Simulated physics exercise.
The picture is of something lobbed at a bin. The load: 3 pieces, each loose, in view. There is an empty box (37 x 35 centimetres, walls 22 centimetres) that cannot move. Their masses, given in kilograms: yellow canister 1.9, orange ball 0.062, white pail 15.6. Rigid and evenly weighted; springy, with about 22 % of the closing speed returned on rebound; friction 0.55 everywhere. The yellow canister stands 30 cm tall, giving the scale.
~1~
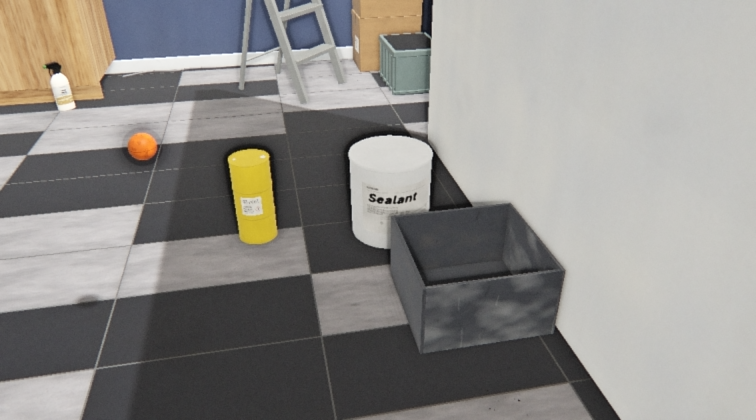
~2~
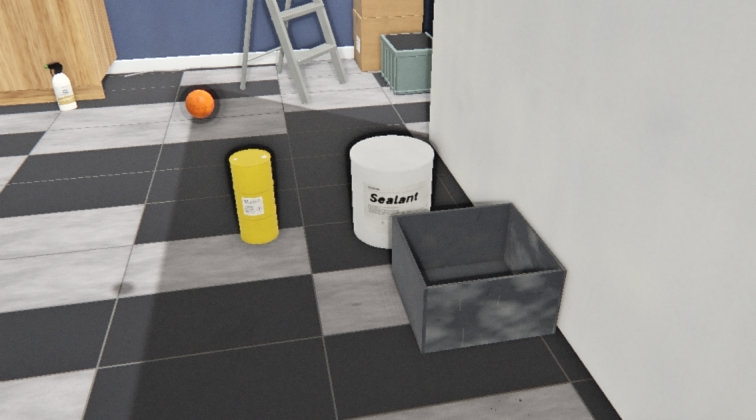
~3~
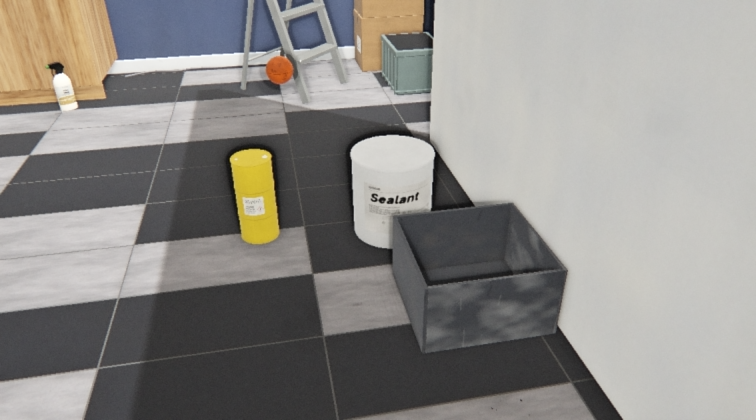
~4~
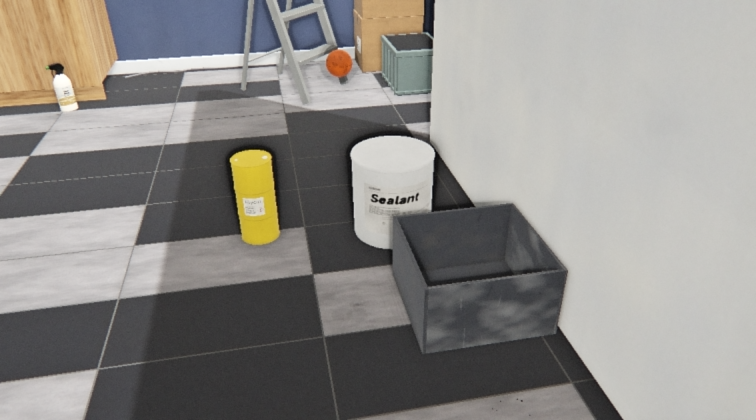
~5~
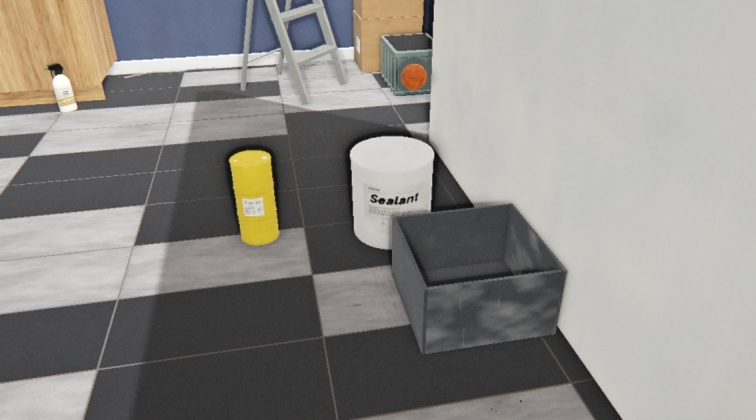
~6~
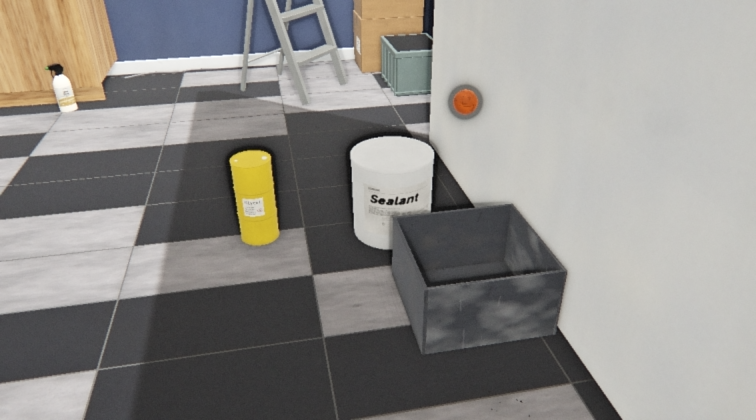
The clip shows an orange ball travelling from left to right behind a yellow canister and a white pail, rising past a stepladder and a crate, then dropping slightly in front of the pale wall above an empty grey box.
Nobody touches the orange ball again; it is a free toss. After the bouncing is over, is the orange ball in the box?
Its final place is within the box.
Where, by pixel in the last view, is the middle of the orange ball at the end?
It settles at around (428, 281).
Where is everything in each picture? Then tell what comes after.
Gap 82 cm; orange ball (142, 147); yellow canister (254, 197), in the first picture.
Gap 68 cm; orange ball (200, 104); yellow canister (255, 197), in the second picture.
Gap 50 cm; orange ball (279, 70); yellow canister (256, 197), in the third picture.
Gap 36 cm; orange ball (339, 64); yellow canister (256, 198), in the fourth picture.
Gap 18 cm; orange ball (414, 77); yellow canister (255, 198), in the fifth picture.
Gap 5 cm; orange ball (465, 102); yellow canister (255, 198), in the sixth picture.
Then, 0.10 s later than the last frame, gap 19 cm; orange ball near (537, 165).
Then, 0.30 s later than the last frame, ball inside the box; orange ball near (489, 271).
Then, 0.60 s later than the last frame, ball inside the box; orange ball near (453, 279).
When it is over, ball inside the box; the bystanders within 10 cm of the start. End places, in pixels of the last picture, orange ball near (428, 281).
